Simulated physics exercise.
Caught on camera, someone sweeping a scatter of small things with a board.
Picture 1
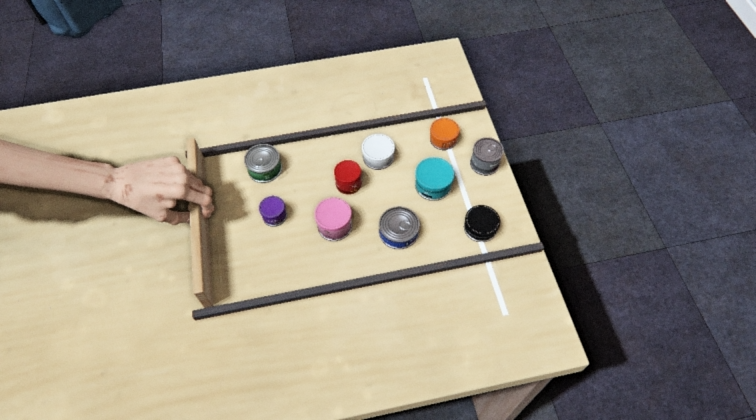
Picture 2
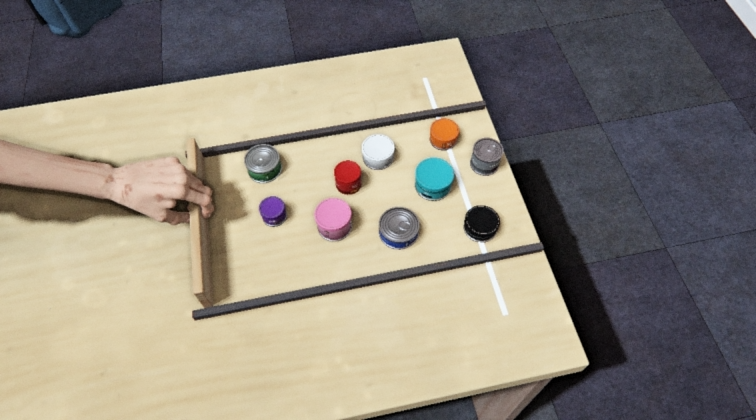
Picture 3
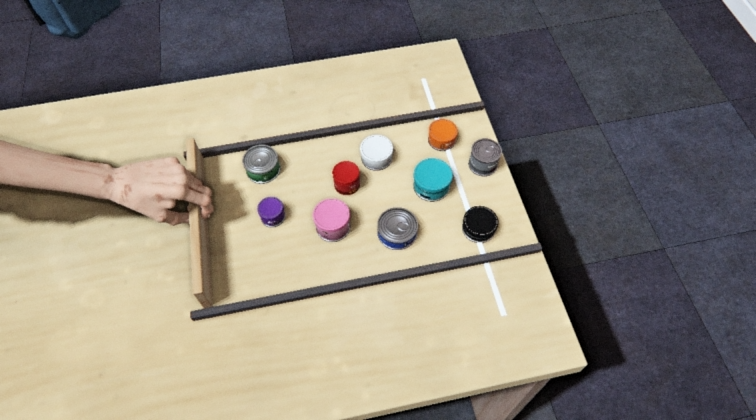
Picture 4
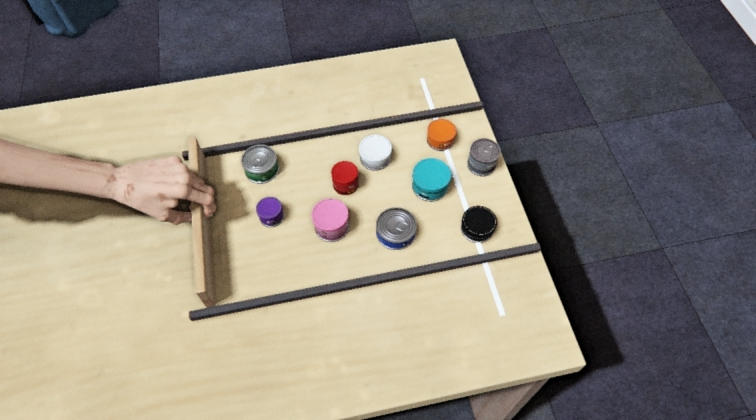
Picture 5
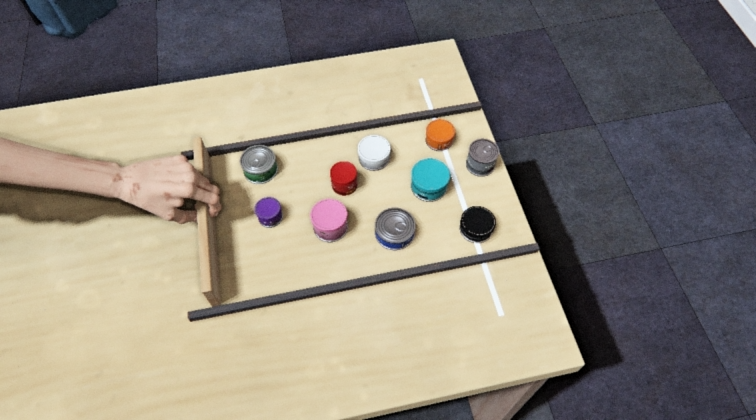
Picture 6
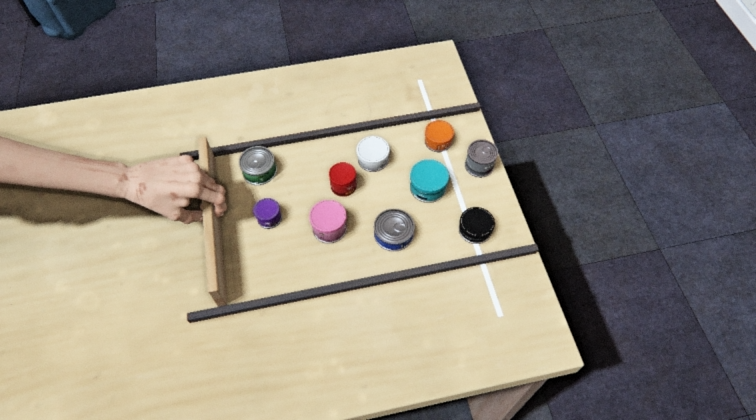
A hand slides a wooden board slightly right toward scattered small containers on a table.
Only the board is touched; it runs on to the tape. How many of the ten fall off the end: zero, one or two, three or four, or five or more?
The number that fall off is one or two.
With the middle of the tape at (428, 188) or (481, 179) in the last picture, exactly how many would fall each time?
Try by try, 0 and 5.
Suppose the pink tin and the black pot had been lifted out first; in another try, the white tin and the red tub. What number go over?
It would be 1 and 1.
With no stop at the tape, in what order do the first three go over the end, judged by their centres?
In order: The grey tin, the black pot, the orange pot.
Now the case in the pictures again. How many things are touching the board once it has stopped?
5 of them.
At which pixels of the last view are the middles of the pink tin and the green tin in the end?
The pink tin at (480, 196), the green tin at (455, 128).
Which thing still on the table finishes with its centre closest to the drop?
The black pot.
A little later, none off yet; grey tin at rest near (481, 158); black pot at rest near (476, 226); orange pot at rest near (439, 136).
Next, none off yet; grey tin moving near (486, 157); black pot shifted a little near (491, 222); orange pot shifted about its own width near (455, 126).
When it is over, the number that fall off is one or two; down, grey tin.
